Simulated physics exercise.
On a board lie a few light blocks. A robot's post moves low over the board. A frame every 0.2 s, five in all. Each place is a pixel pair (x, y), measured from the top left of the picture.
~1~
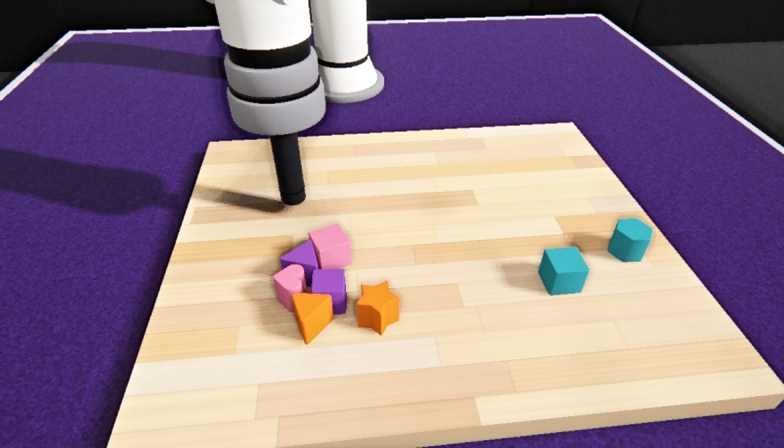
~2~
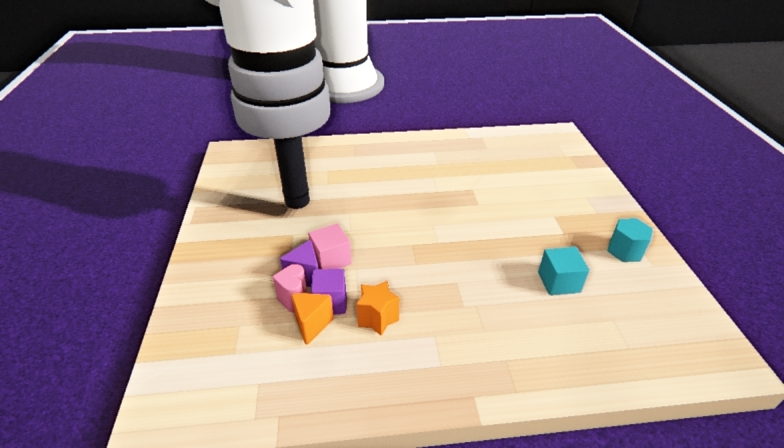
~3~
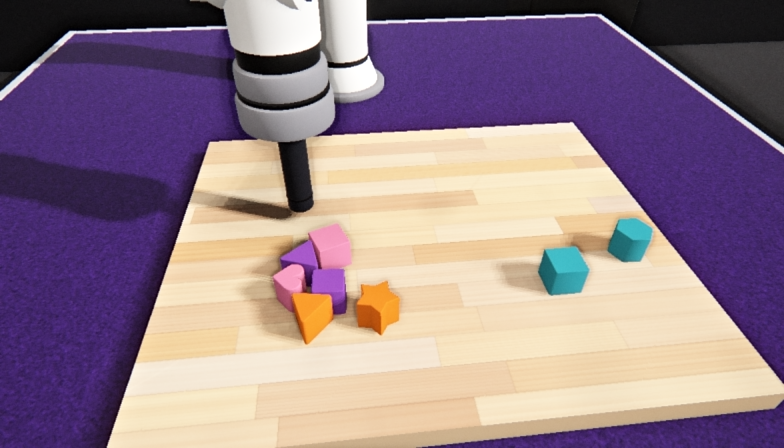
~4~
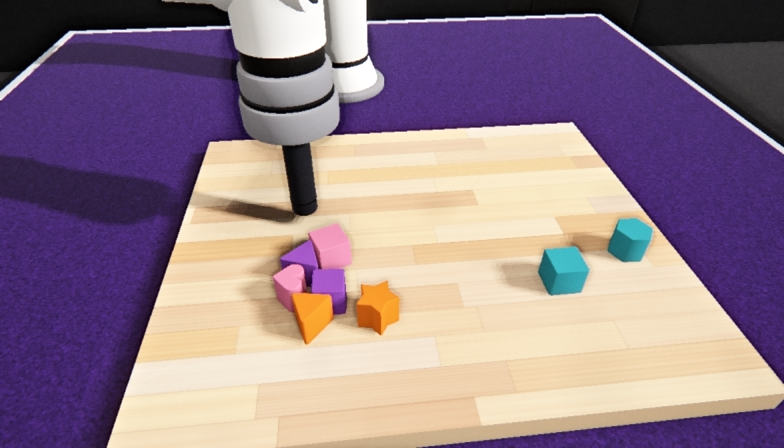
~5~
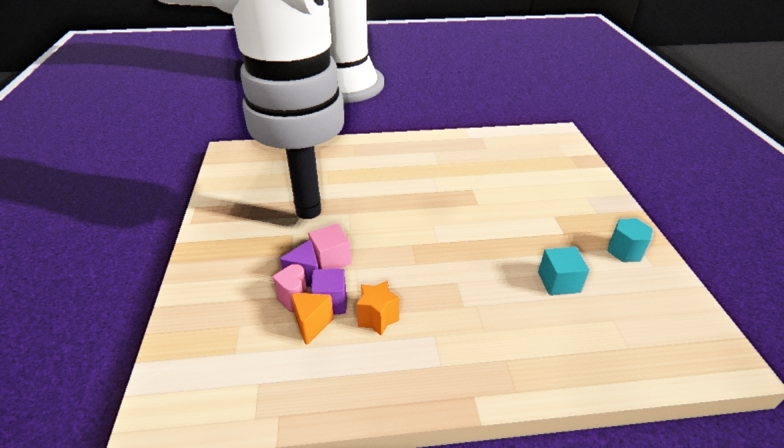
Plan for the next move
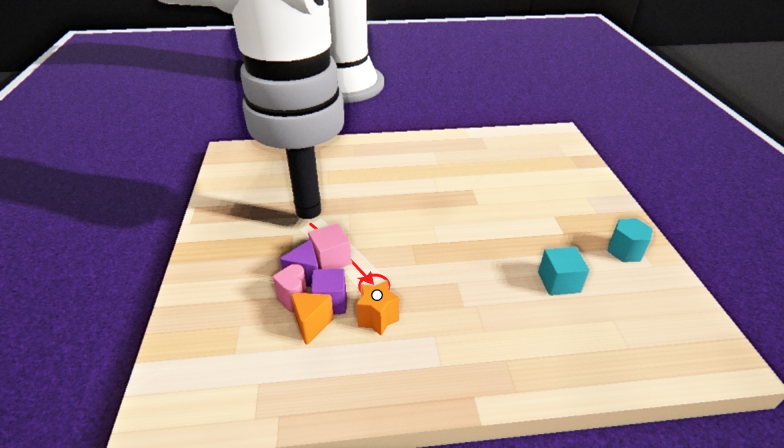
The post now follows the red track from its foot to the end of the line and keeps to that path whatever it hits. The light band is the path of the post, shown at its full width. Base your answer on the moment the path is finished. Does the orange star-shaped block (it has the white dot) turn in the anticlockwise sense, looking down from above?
In short: Yes.
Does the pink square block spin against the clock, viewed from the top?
No, that is not what happens.
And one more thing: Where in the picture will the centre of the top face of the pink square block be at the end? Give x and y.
It is at (351, 281).
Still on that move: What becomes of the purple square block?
Moved off its spot.
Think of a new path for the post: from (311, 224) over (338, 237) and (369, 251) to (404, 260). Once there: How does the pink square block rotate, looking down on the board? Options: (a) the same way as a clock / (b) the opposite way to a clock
Option a.
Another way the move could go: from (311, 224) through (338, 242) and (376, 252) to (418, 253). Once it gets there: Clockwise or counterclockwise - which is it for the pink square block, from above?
Overhead view: Clockwise.
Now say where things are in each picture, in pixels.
In the first frame, lower end of the post (294, 199), tops of blocks, orange triangular piece (309, 303), purple square block (328, 280), pink square block (329, 236), orange star-shaped block (377, 295).
In the second frame, post (298, 202), blocks as before.
In the third frame, post (301, 206), blocks as before.
In the fourth frame, post (305, 209), blocks as before.
In the fifth frame, post (309, 212), orange triangular piece (309, 303), purple square block (328, 280), pink square block (329, 236), orange star-shaped block (377, 295).
The drawn path runs from (311, 224) via (331, 242) and (353, 262), ending at (374, 286); the dot is on the orange star-shaped block.
What follows on the original path. One third of the way, post (330, 230); pink square block (330, 240).
Two thirds of the way, post (352, 251); purple square block (329, 285), turned 20° clockwise; pink square block (342, 261), turned 45° clockwise.
At the end, post (374, 274); orange triangular piece (296, 314), turned 40° clockwise; purple square block (324, 300), turned 45° clockwise; pink square block (351, 281), turned 70° clockwise; orange star-shaped block (381, 300), turned 20° anticlockwise.
